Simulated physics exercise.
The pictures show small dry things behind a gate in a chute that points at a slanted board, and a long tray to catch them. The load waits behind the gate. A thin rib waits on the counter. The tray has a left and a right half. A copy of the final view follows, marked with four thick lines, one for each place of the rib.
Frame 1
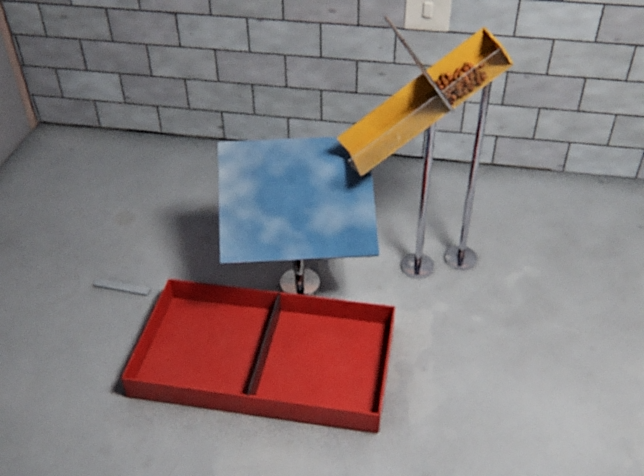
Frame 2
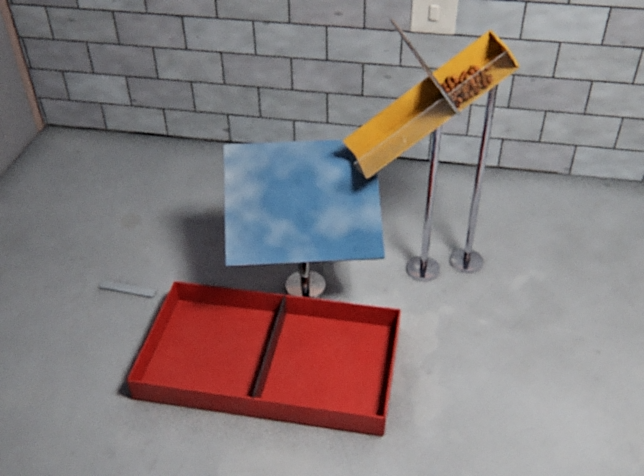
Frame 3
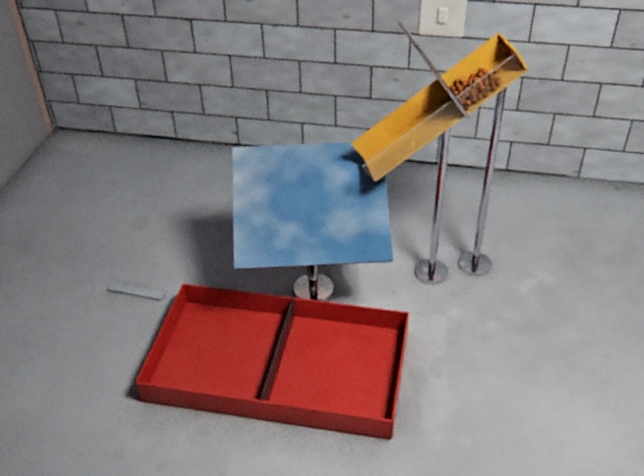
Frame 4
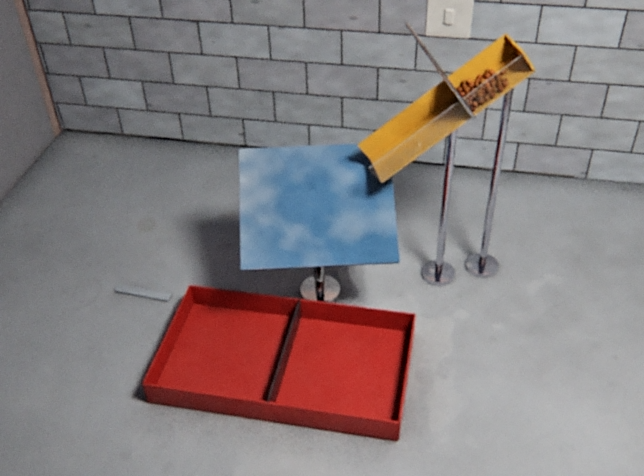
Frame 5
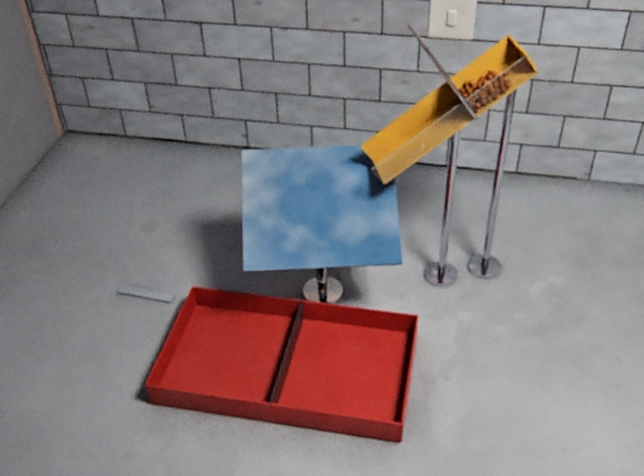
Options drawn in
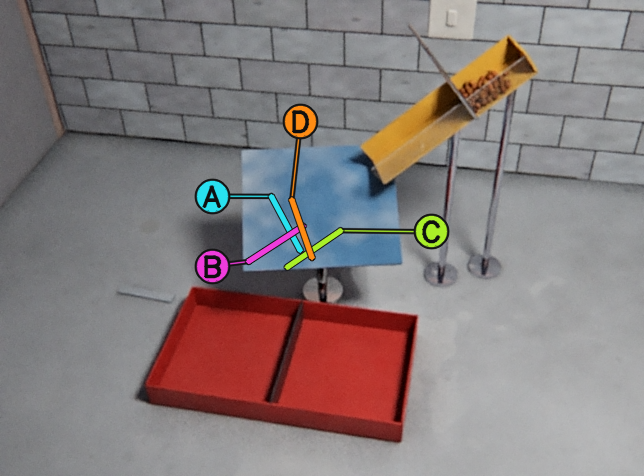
On a grey floor-like surface before a pale brick wall with a white switch plate, seen from above at an angle, everything sits still. A yellow chute on two metal posts at upper right holds small brown balls behind a gate, above a slanted blue-and-white board, with a divided red tray in front and a thin pale strip at left. Only the camera shifts slightly, making the whole scene slide a little rightward.
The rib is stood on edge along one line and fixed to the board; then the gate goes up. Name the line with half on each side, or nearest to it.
The answer is line B.
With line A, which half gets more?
More lands on the right.
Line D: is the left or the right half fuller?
More lands on the right.
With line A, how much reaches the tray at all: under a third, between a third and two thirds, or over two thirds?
Over two thirds.
On the marked copy, line A from (271, 196) to (300, 250); line B from (303, 226) to (248, 261); line C from (340, 230) to (287, 267); line D from (291, 199) to (311, 257).
For line A, of what is caught, a small share in the left half, the bulk in the right.
For line B, of what is caught, close to two thirds in the left half, close to a third in the right.
For line C, of what is caught, the bulk in the left half, a small share in the right.
For line D, of what is caught, only a few in the left half, all but a few in the right.
